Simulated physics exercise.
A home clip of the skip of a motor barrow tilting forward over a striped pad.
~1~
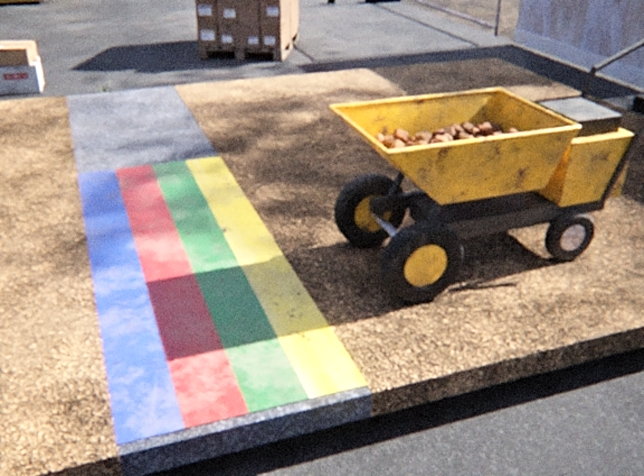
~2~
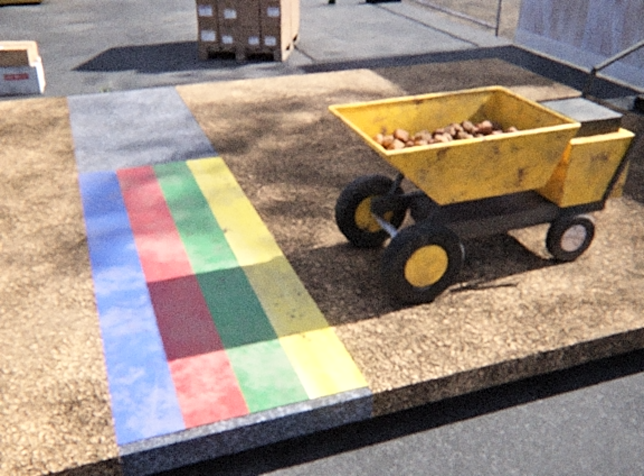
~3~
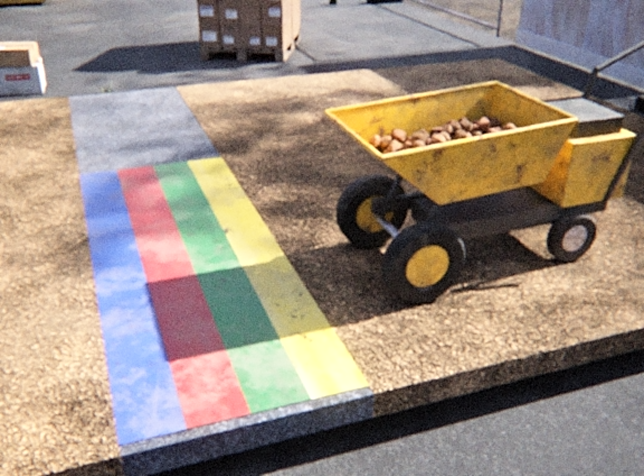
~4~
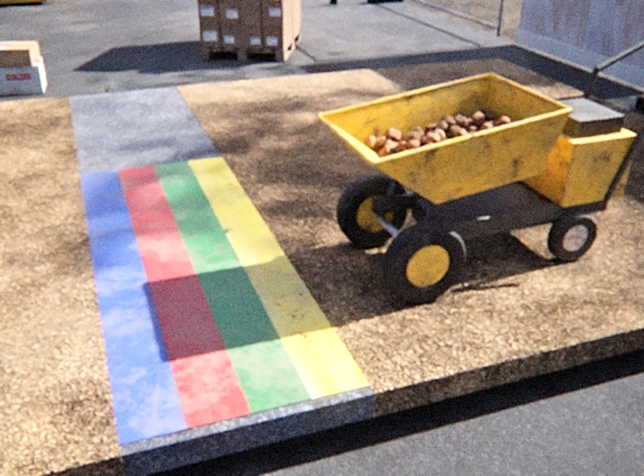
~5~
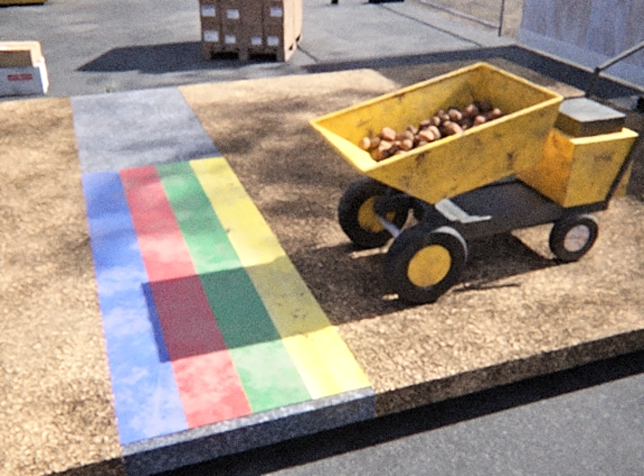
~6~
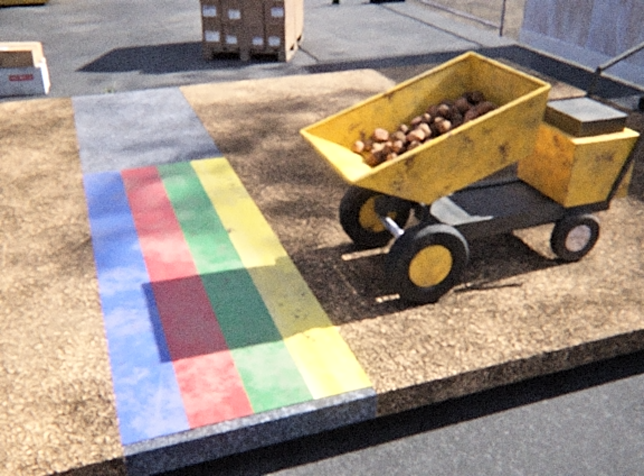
The yellow skip of a motor barrow, loaded with brown clods, tilts forward toward the left.
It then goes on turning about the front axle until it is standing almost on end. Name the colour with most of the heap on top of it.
Green.
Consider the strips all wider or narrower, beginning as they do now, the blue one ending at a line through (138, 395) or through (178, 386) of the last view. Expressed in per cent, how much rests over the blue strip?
Shares: Near 10 %; near 20 %.
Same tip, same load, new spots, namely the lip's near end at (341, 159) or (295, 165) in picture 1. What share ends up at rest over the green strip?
The first stopping place yields 20 % and the other yields 0 %.
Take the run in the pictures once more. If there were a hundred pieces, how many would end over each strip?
I'd put the yellow strip near 15, the green strip near 35, the red strip near 20 and the blue strip near 10.
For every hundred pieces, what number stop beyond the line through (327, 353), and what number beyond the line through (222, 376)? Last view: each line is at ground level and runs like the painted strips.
About 90 and 30 %.
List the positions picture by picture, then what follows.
Lip of the skip (387, 153), level; top of the load (479, 146), clay clods; yellow strip (314, 349); green strip (260, 361); red strip (202, 374); blue strip (141, 387), in the first frame.
Lip of the skip (386, 155), level; top of the load (479, 145), in the second frame.
Lip of the skip (381, 158), tipped barely; top of the load (477, 142), in the third frame.
Lip of the skip (373, 163), tipped a little; top of the load (490, 128), in the fourth frame.
Lip of the skip (363, 171), tipped a little; top of the load (483, 121), in the fifth frame.
Lip of the skip (352, 182), tipped clearly; top of the load (487, 123); yellow strip (319, 350); green strip (265, 362); red strip (207, 375); blue strip (146, 388), in the sixth frame.
Just after the last frame, skip tipped steeply; every one in the skip.
A moment on, skip tipped right over; roughly two thirds in the skip; about a tenth over the yellow strip; roughly a quarter over the green strip.
Further on, skip tipped right over; about a tenth in the skip; about a tenth over the yellow strip; roughly a third over the green strip; roughly a quarter over the red strip; about a tenth over the blue strip; just a few off the paint.
When it is over, skip tipped right over; about a tenth in the skip; about a tenth over the yellow strip; roughly a third over the green strip; roughly a quarter over the red strip; about a tenth over the blue strip; about a tenth off the paint.
